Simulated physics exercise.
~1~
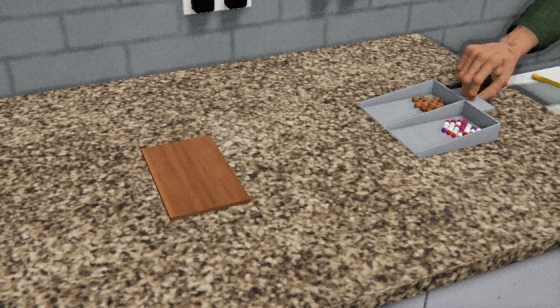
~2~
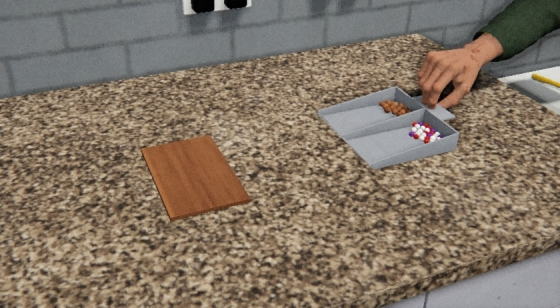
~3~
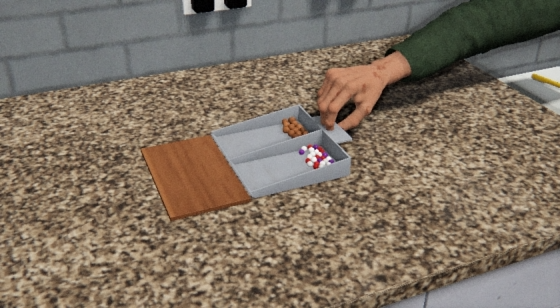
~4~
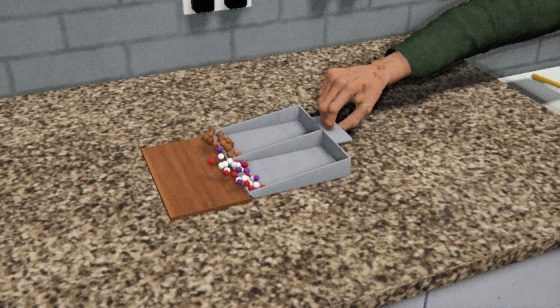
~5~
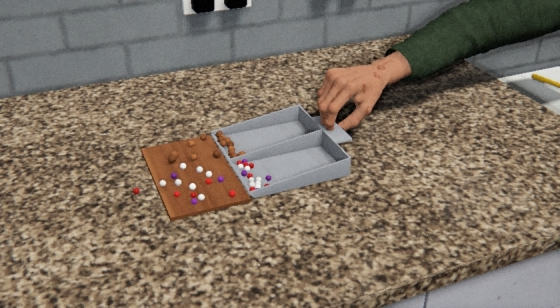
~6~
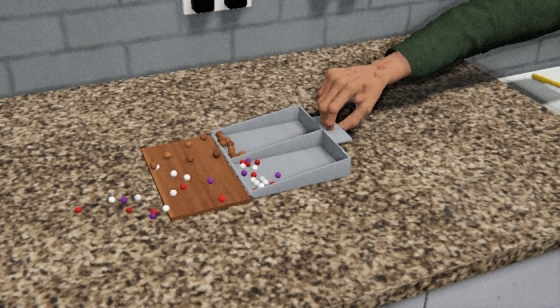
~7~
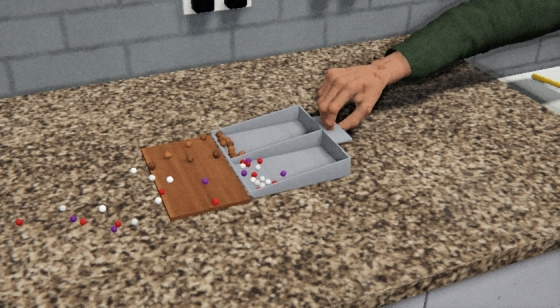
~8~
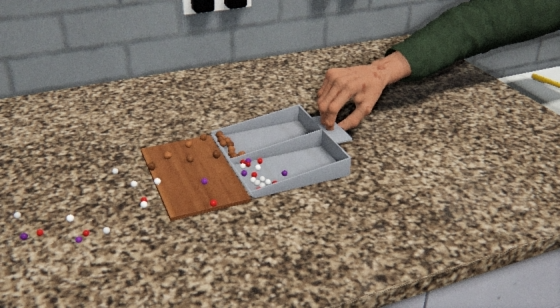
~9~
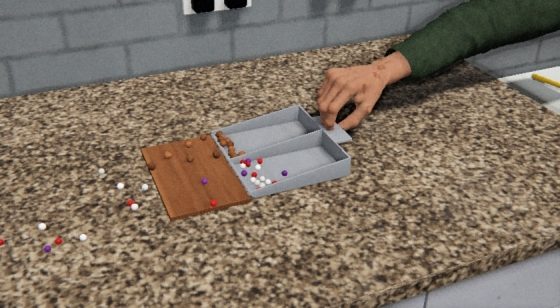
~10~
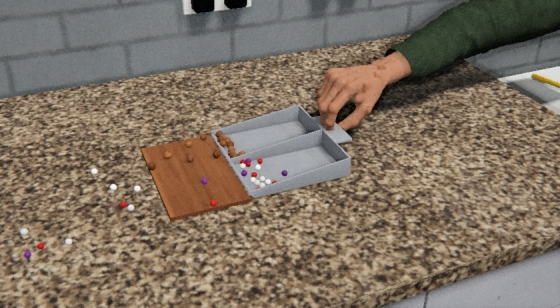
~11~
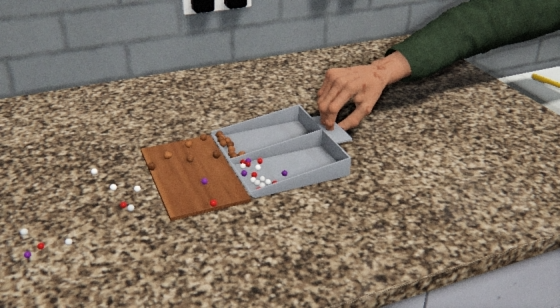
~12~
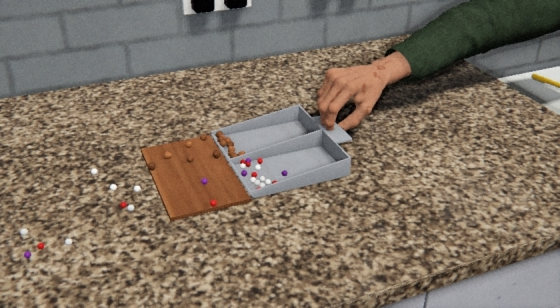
A hand slides a divided tray left against a wooden board, spilling beads and brown pieces.
